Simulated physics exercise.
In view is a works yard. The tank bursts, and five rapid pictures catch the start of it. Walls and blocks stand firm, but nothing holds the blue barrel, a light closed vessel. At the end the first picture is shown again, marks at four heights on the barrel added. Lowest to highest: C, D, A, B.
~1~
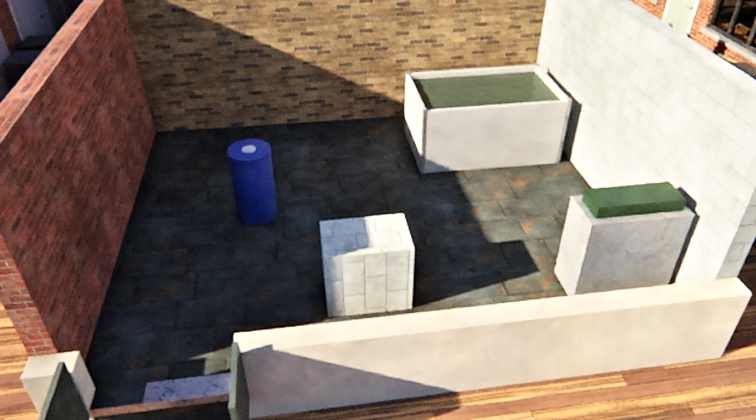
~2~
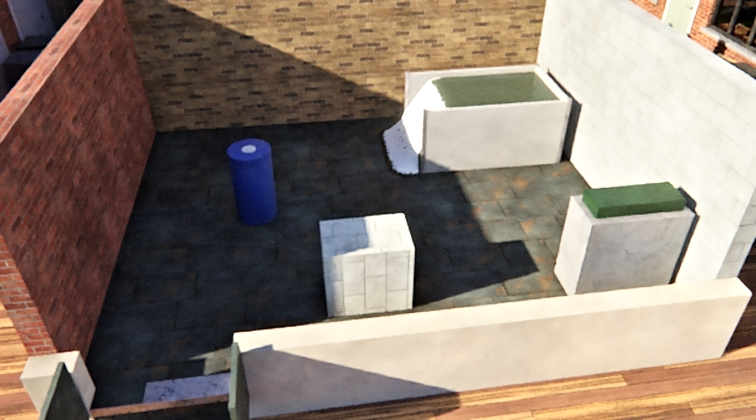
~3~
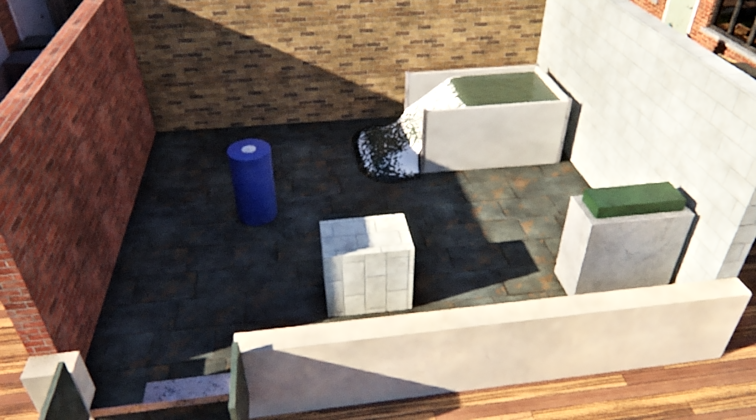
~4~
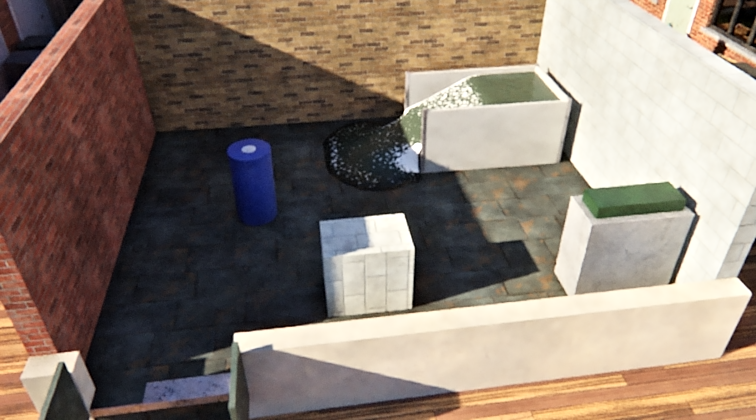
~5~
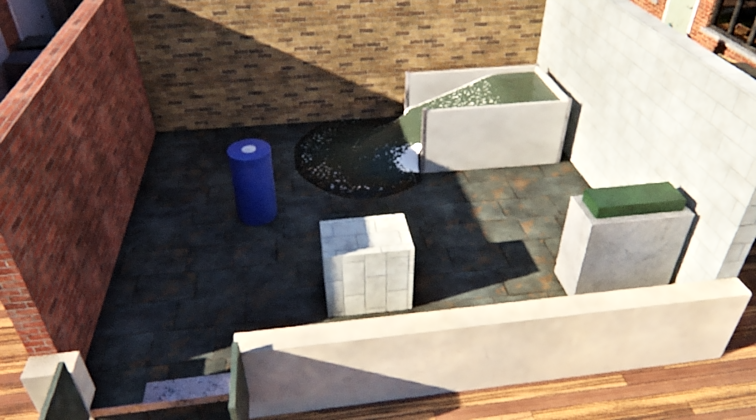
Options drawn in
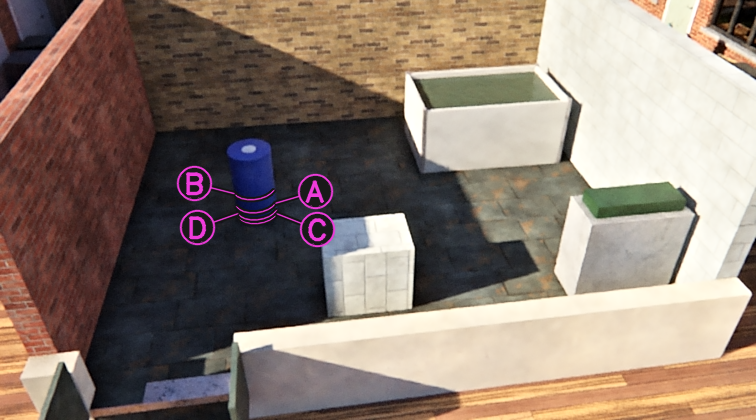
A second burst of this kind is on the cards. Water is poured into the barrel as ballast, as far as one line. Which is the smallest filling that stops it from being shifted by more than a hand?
B is the one.
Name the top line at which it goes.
It is A.
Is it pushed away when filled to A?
Yes, that goes wrong.
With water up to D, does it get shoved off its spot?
Yes, it does.
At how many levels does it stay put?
One of the four.
On the marked copy, A at (256, 212); B at (253, 199); C at (257, 223); D at (257, 219); from the bottom up C, D, A, B.
For line A, it is pushed about twice its own width away.
For line B, it does not move.
For line C, it is washed out through the gate.
For line D, it is washed out through the gate.
